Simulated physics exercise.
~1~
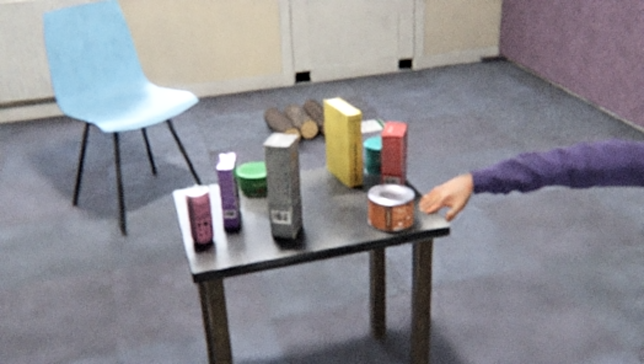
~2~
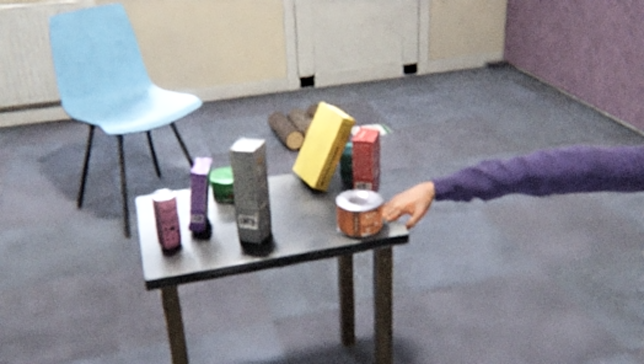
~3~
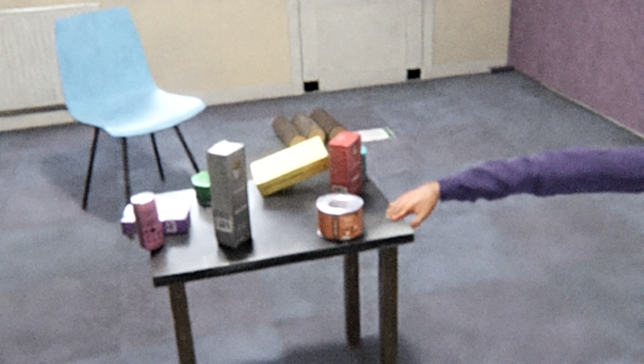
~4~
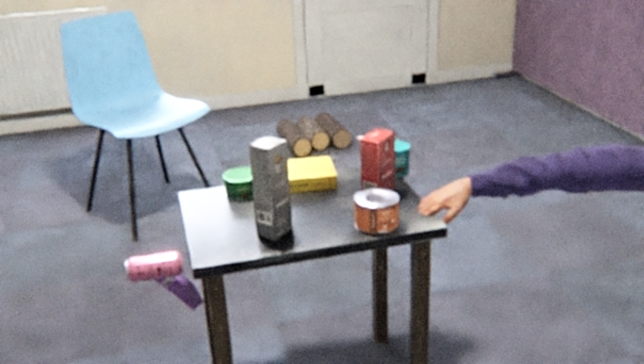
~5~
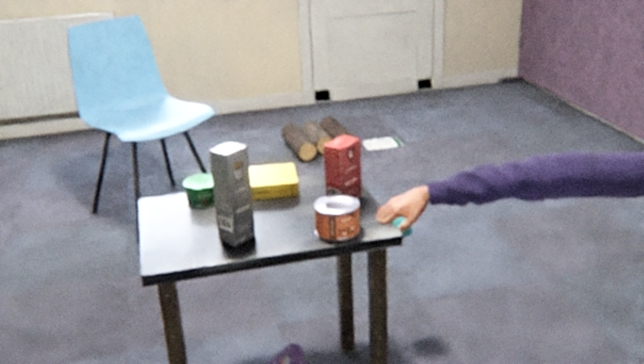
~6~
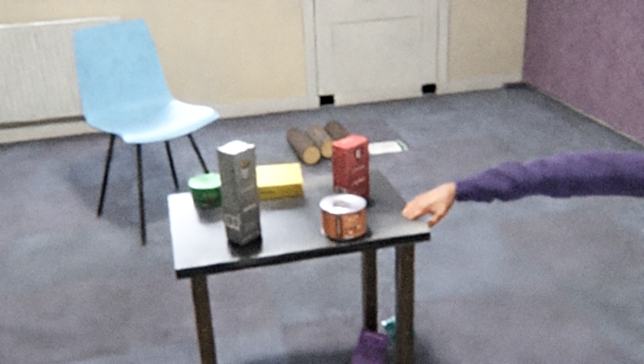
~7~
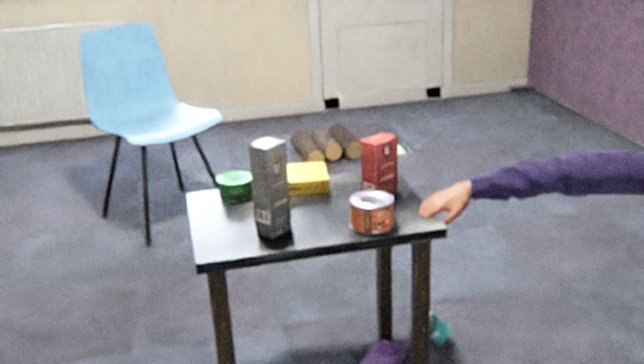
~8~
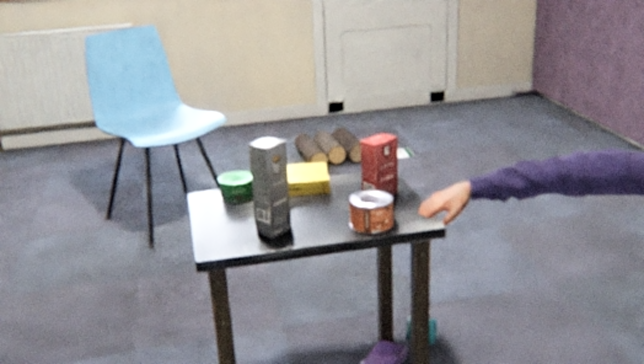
In this clip, a hand at the edge of a small table jerks it left and right; a yellow book topples, a purple packet, pink can and turquoise tin fall off, and the grey carton, red carton, orange tub and green tub remain upright on top.
